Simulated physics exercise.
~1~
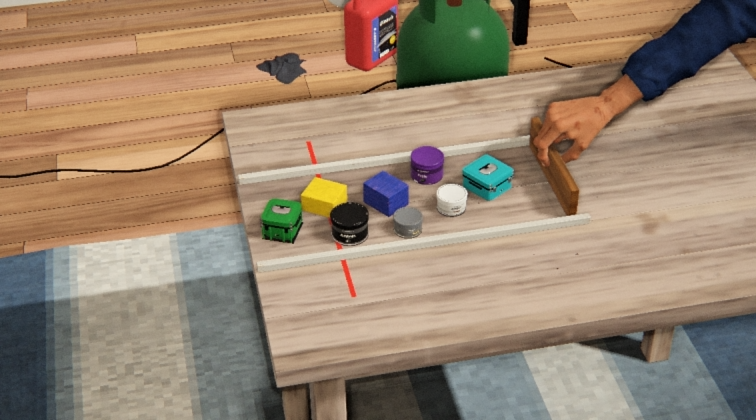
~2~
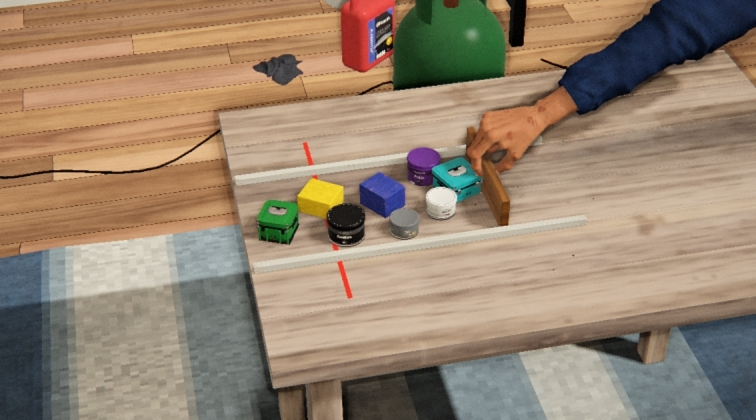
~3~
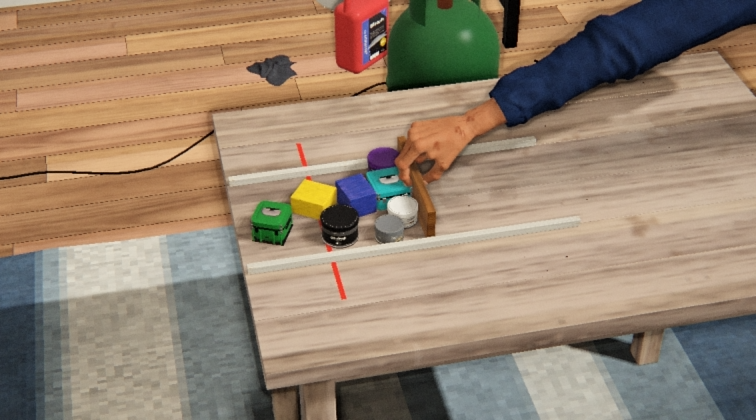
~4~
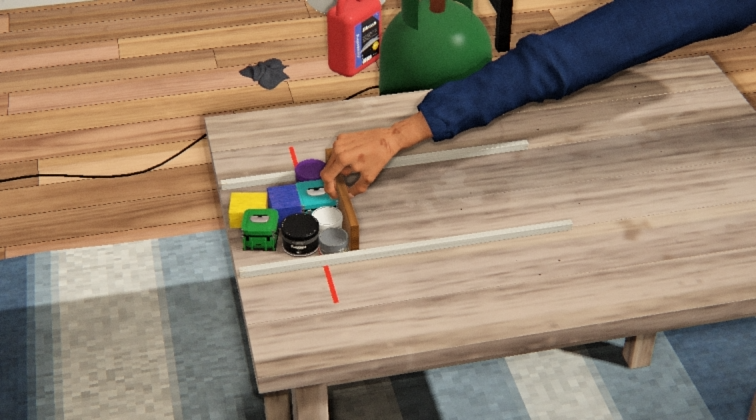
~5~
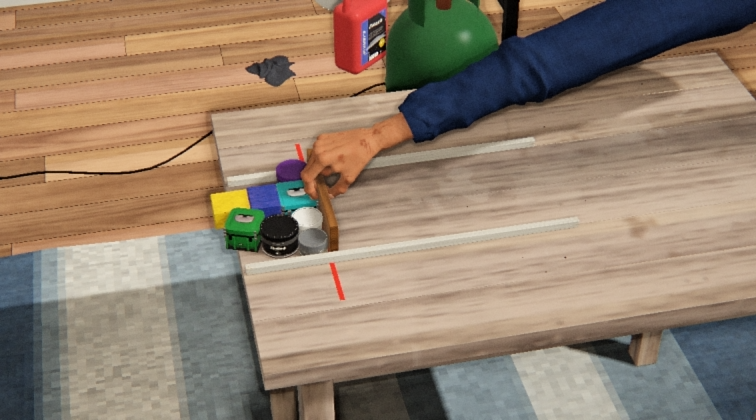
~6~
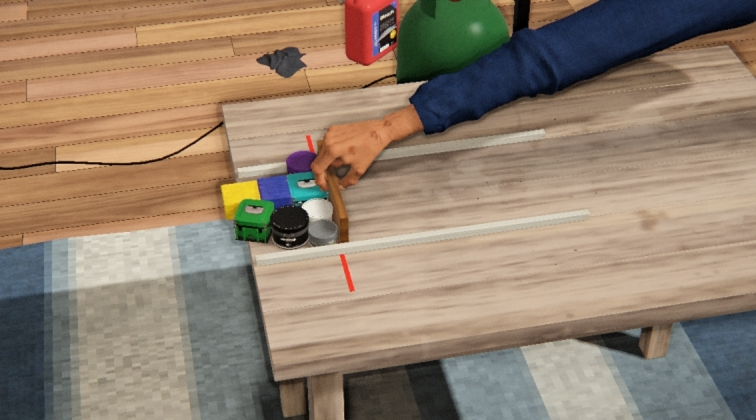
On a wooden table, a hand slides a board left, bunching small containers at the edge.
